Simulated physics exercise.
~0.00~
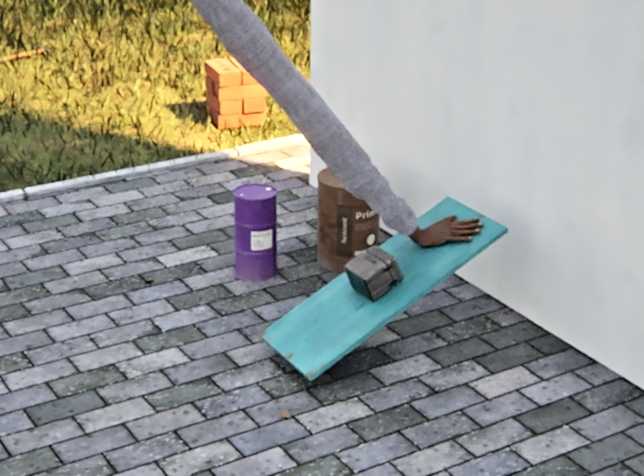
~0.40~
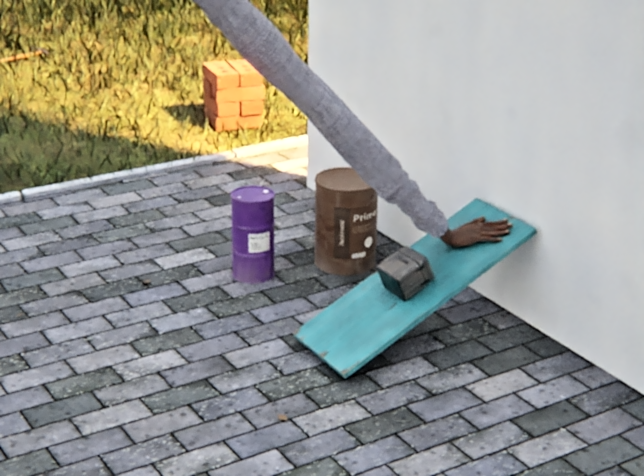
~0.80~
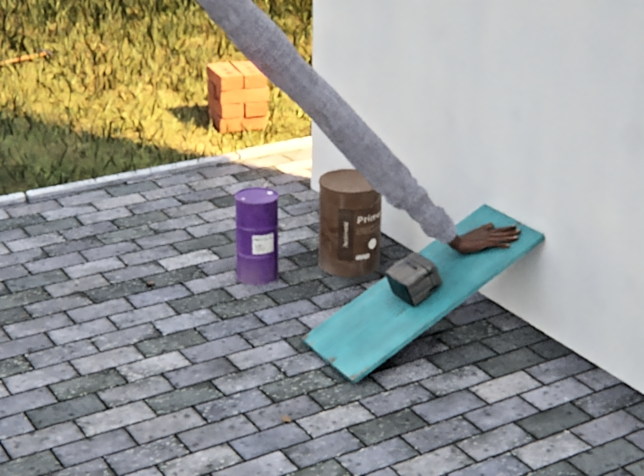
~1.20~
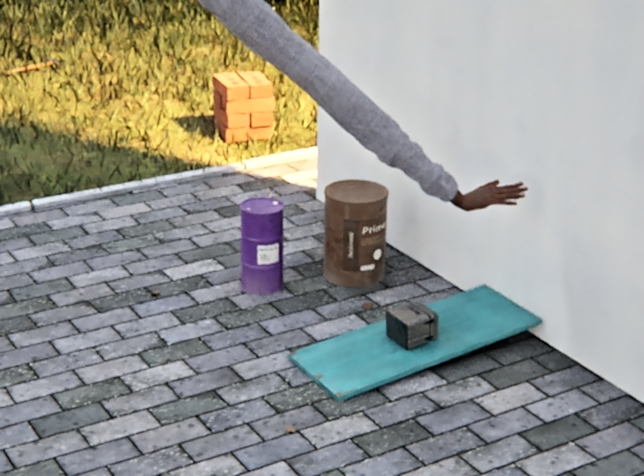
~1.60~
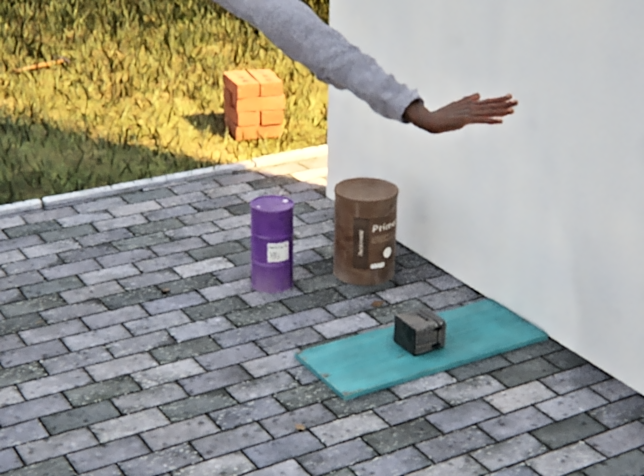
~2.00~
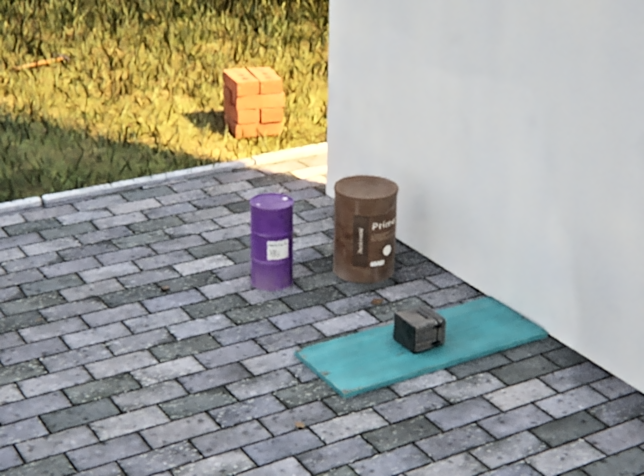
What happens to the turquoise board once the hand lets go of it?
It does not stay propped against the wall but slips down, ending flat on the paving with the dark block still on top.
